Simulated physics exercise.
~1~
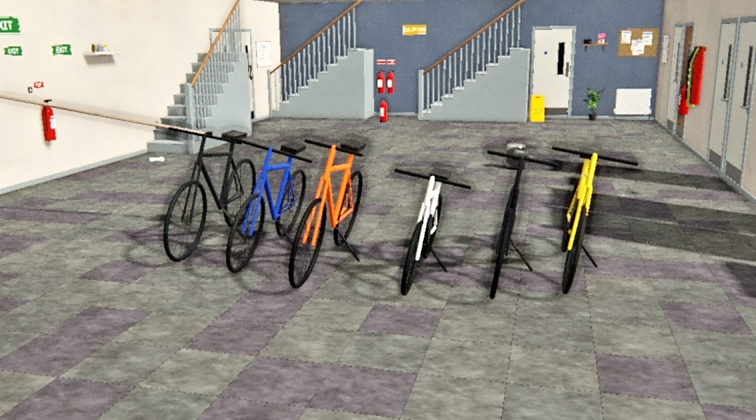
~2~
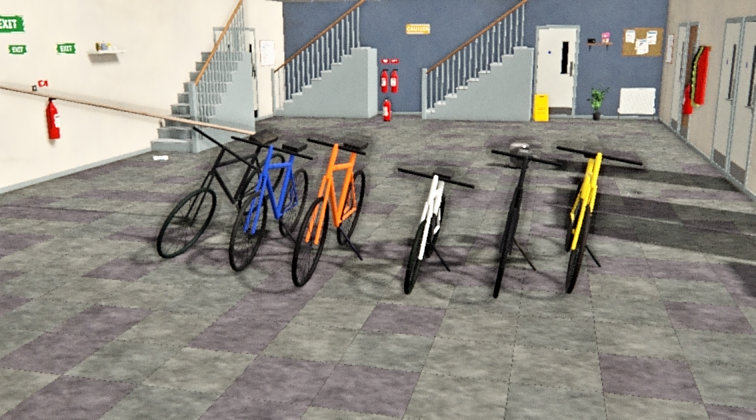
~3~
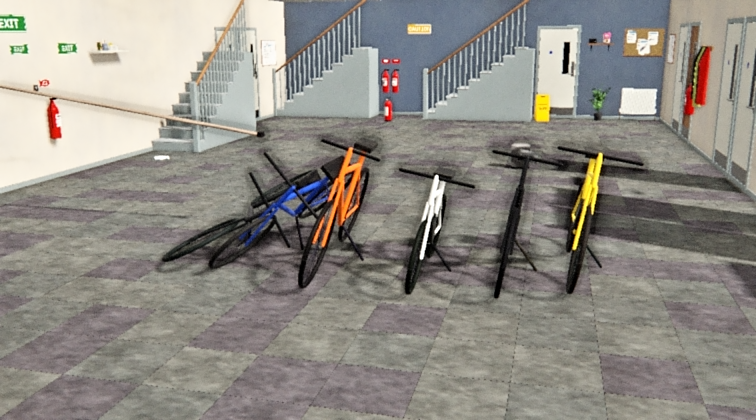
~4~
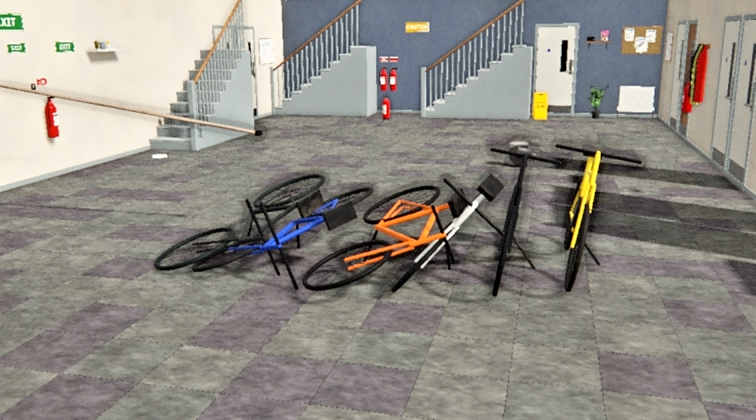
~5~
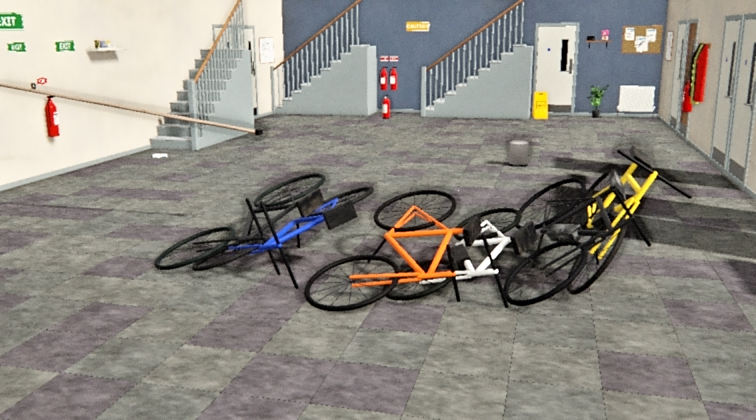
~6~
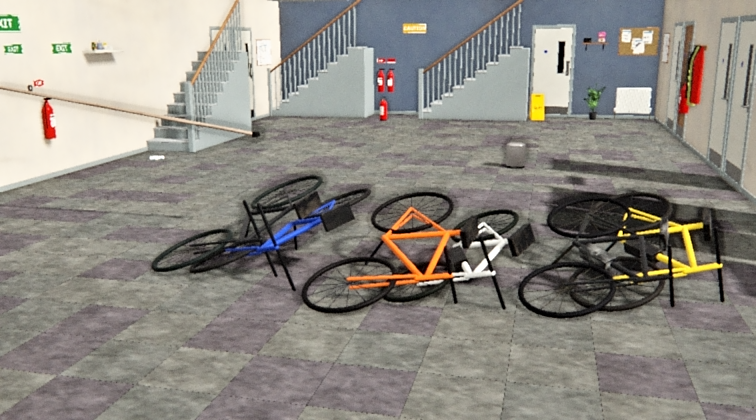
At the start, six bicycles stand side by side on a tiled hall floor with staircases behind, while a long pole reaches in from the left towards the black one at that end. The pole moves right and the black bicycle tips into its blue neighbour. Both topple rightward, and the orange bicycle then goes down against the white one. The white bicycle falls in turn, followed by the dark one beside it, which knocks into the yellow bicycle at the far right. The yellow bicycle tips over last, leaving all six lying in overlapping heaps.
